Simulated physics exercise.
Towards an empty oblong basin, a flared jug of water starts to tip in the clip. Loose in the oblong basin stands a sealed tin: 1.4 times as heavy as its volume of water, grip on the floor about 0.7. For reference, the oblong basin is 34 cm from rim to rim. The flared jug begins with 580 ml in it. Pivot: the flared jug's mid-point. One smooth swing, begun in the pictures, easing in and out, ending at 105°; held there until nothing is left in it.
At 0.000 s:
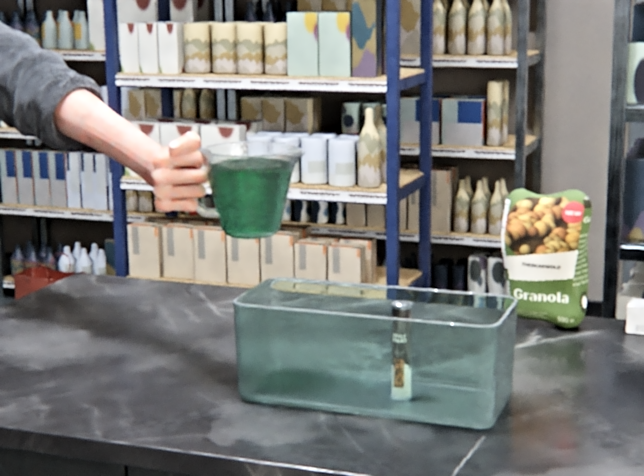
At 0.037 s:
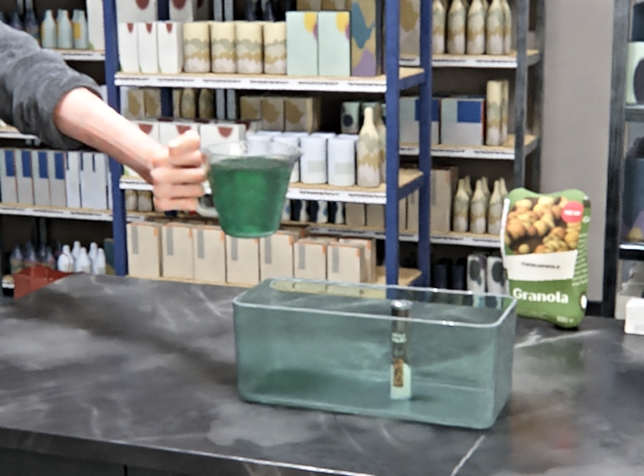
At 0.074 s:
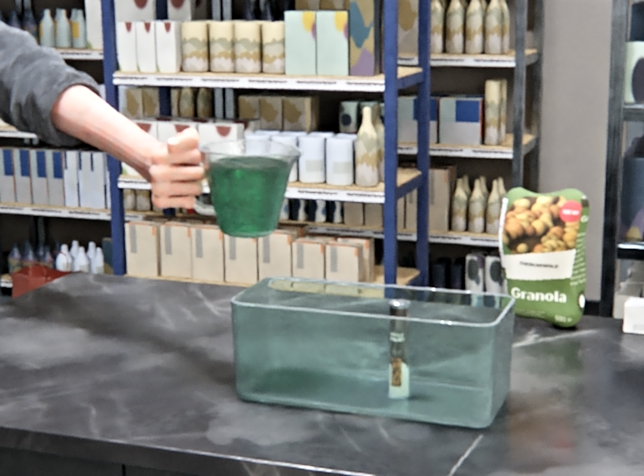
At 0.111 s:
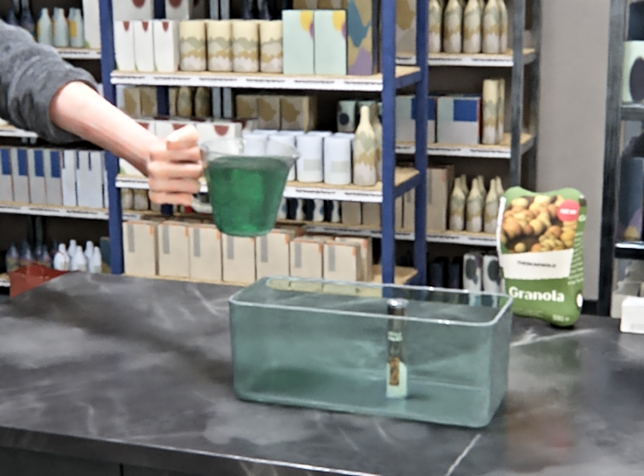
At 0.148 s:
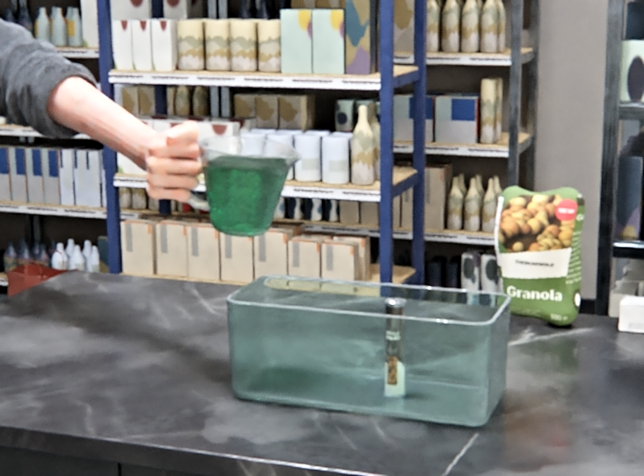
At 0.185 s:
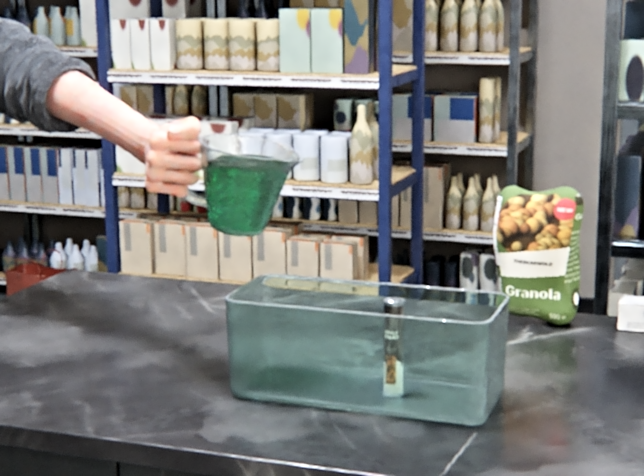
In a shop, a hand holding a flared jug of green liquid gradually tilts it rightward above an oblong glass basin.
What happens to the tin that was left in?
I expect it to stay the right way up.
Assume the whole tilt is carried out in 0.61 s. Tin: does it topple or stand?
The tin stays on its base.
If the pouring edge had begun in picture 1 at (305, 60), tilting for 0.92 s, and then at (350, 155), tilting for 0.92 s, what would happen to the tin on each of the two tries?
In the first try it remains standing; in the second it comes down.
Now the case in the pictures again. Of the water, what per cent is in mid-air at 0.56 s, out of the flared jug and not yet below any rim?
24 %.
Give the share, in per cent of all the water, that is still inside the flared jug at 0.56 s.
70 %.
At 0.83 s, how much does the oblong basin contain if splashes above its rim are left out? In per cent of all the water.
Looks like about 74 % of the whole amount.
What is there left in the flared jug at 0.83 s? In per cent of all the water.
12 per cent or so.
Then, 0.56 s in, the tilt is 69° and 70 per cent is still to pour; the tin stands where it began.
Then, 0.83 s in, the tilt is 102° and 11 per cent is still to pour; the tin stands where it began.
Then, 1.11 s in, the tilt is 105° and 0 per cent is still to pour; the tin stands where it began.
Then, 1.42 s in, the tilt is 105° and 0 per cent is still to pour; the tin stands where it began.
Finally, the tin stands where it began.
